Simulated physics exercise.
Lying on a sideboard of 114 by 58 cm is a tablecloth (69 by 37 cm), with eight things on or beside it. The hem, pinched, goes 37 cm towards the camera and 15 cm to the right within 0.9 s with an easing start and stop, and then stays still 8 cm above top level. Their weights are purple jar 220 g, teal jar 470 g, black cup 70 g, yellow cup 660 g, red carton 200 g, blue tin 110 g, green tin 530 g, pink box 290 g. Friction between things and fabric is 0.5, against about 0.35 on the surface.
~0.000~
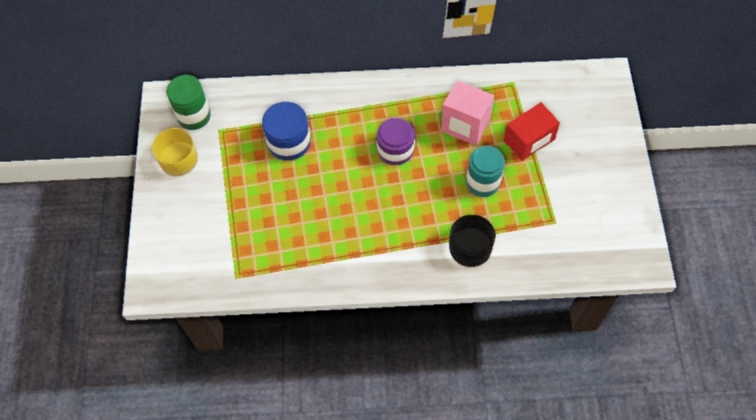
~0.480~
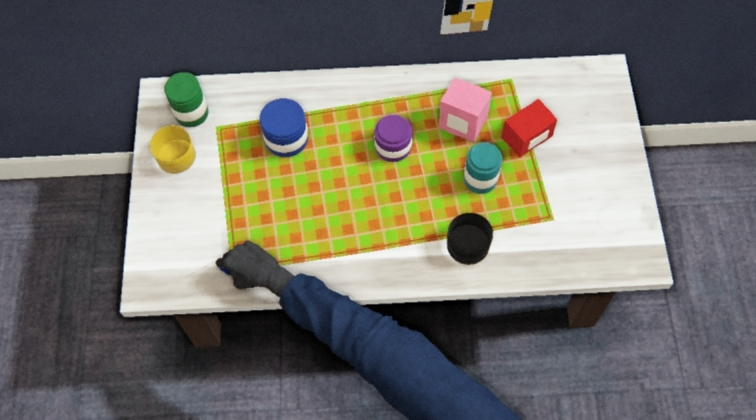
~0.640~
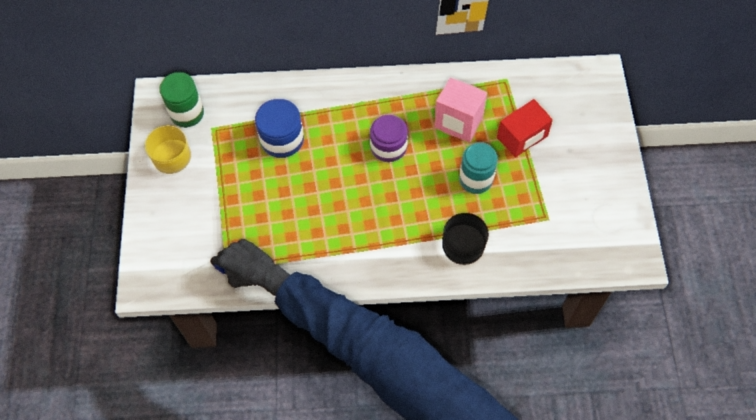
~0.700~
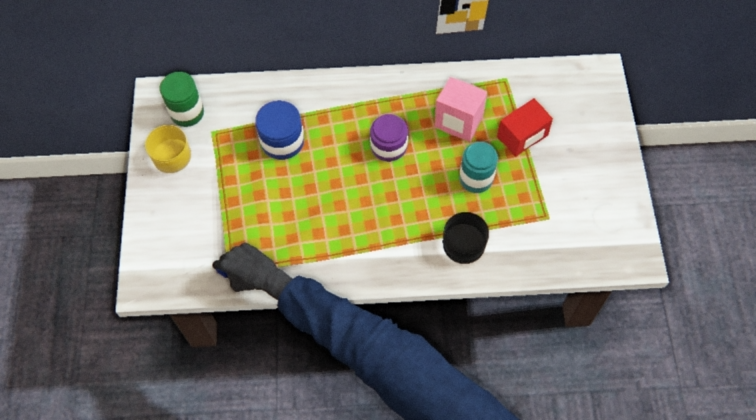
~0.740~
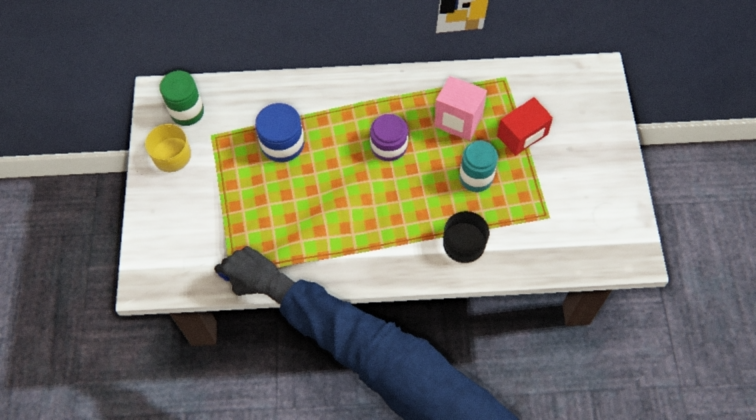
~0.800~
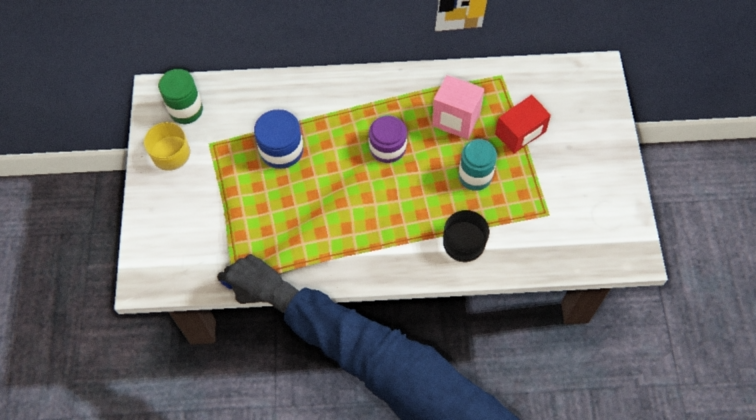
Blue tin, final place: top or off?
Off.
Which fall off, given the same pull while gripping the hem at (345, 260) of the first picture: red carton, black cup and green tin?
Outcome: Red carton keeps its place; black cup leaves the top; green tin keeps its place.
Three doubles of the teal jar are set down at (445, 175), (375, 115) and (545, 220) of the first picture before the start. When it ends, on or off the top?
Log, listed order - kept / kept / kept.
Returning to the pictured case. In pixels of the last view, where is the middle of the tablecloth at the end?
It sits near (367, 275) in pixels.
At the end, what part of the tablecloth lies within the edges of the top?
I'd say close to 60 per cent of it.
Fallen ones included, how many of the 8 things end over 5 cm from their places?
The number is 6.
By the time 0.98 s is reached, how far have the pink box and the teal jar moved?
Shift - pink box 4 cm, teal jar 0 cm.
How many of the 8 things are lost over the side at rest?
That makes 1.
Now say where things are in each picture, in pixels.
In the first frame, blue tin (284, 120); tablecloth corners (235, 279) (219, 130) (514, 82) (557, 224).
In the second frame, tablecloth corners (216, 127) (512, 79); grip (232, 273).
In the third frame, tablecloth corners (211, 128) (507, 79); grip (226, 271).
In the fourth frame, blue tin (278, 119); tablecloth corners (211, 132) (507, 78); grip (228, 275).
In the fifth frame, blue tin (278, 121); tablecloth corners (211, 136) (506, 77); grip (230, 279).
In the sixth frame, blue tin (277, 128); tablecloth corners (209, 144) (502, 76) (550, 216); grip (233, 287).
By 1.0 s, 95 % of the tablecloth is still over the top; blue tin 13 cm off its start, purple jar 6 cm off its start, pink box 4 cm off its start.
By 1.2 s, 85 % of the tablecloth is still over the top; blue tin 25 cm off its start, purple jar 14 cm off its start, pink box 11 cm off its start.
By 1.3 s, 65 % of the tablecloth is still over the top; blue tin 36 cm off its start at (255, 269), purple jar 22 cm off its start at (359, 214), pink box 18 cm off its start at (405, 146).
By 1.5 s, 60 % of the tablecloth is still over the top; blue tin 42 cm off its start, purple jar 26 cm off its start, pink box 21 cm off its start.
By 3.1 s, 60 % of the tablecloth is still over the top; blue tin over the edge, purple jar 26 cm off its start at (355, 232), pink box 22 cm off its start at (397, 160), red carton 16 cm off its start at (460, 140).
